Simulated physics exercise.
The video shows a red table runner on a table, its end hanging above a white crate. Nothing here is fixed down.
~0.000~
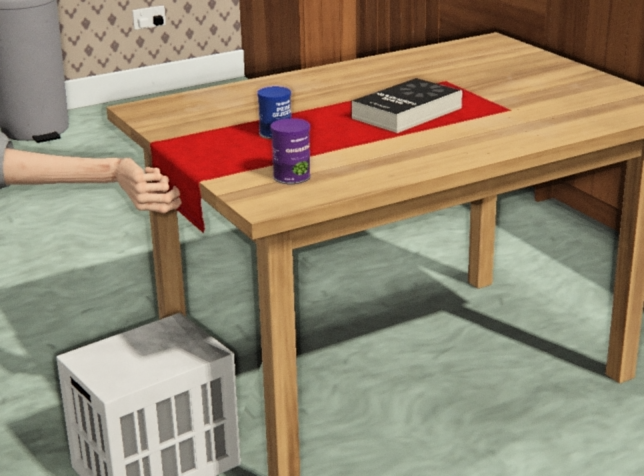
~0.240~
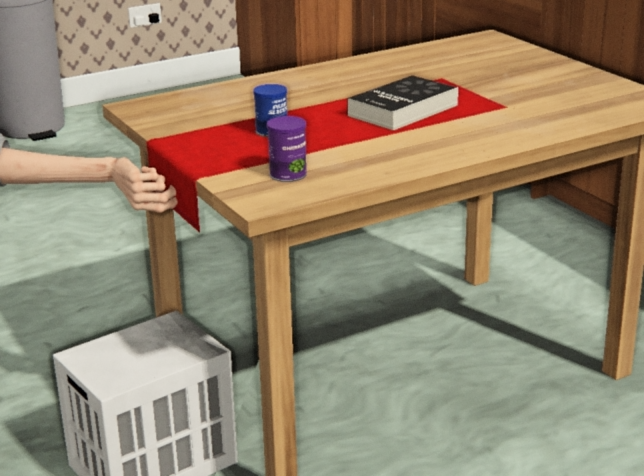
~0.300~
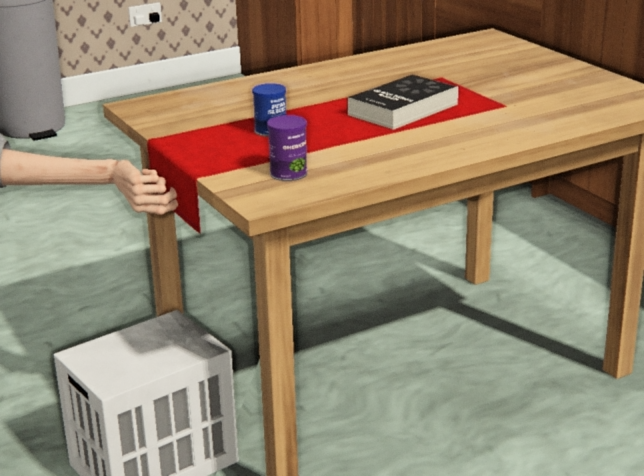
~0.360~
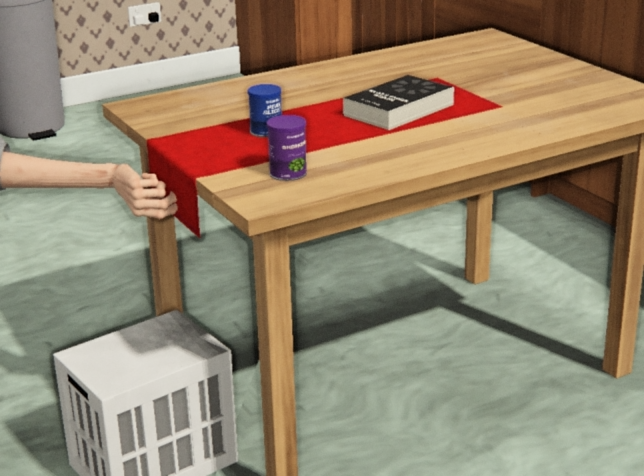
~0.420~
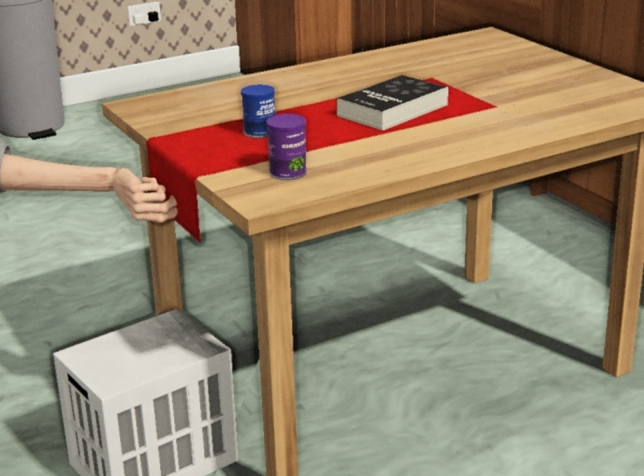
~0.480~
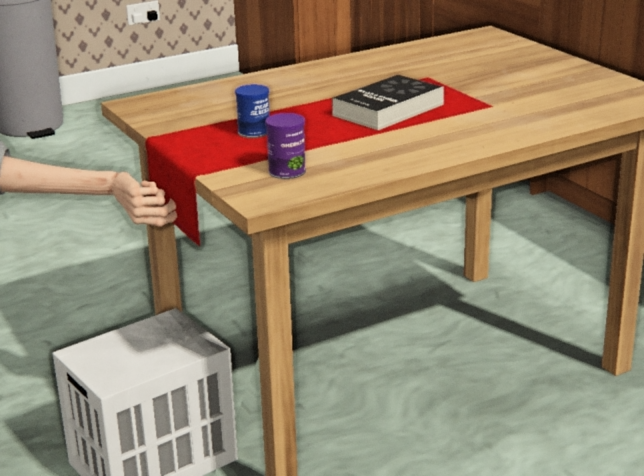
A hand at the left slowly drew a red table runner toward the table's edge, and the blue tin and black book on it slid left along with it while the purple tin stayed put.
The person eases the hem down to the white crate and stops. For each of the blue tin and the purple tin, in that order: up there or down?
Result: Blue tin drops down, purple tin remains up.
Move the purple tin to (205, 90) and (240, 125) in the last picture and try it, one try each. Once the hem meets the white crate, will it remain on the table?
On the first go it is still on top, and on the second it gets pulled off.
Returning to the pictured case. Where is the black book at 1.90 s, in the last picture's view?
(289, 123), roughly.
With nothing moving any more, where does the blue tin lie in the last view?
It comes to rest around (121, 308).
After 1.24 s, hem going down; blue tin carried along near (192, 124); purple tin unmoved.
After 1.90 s, hem on the crate; blue tin down below near (120, 308); purple tin unmoved.
At rest, hem on the crate; blue tin down below near (120, 308); purple tin unmoved. The blue tin is carried off the end and the purple tin stays on the table.
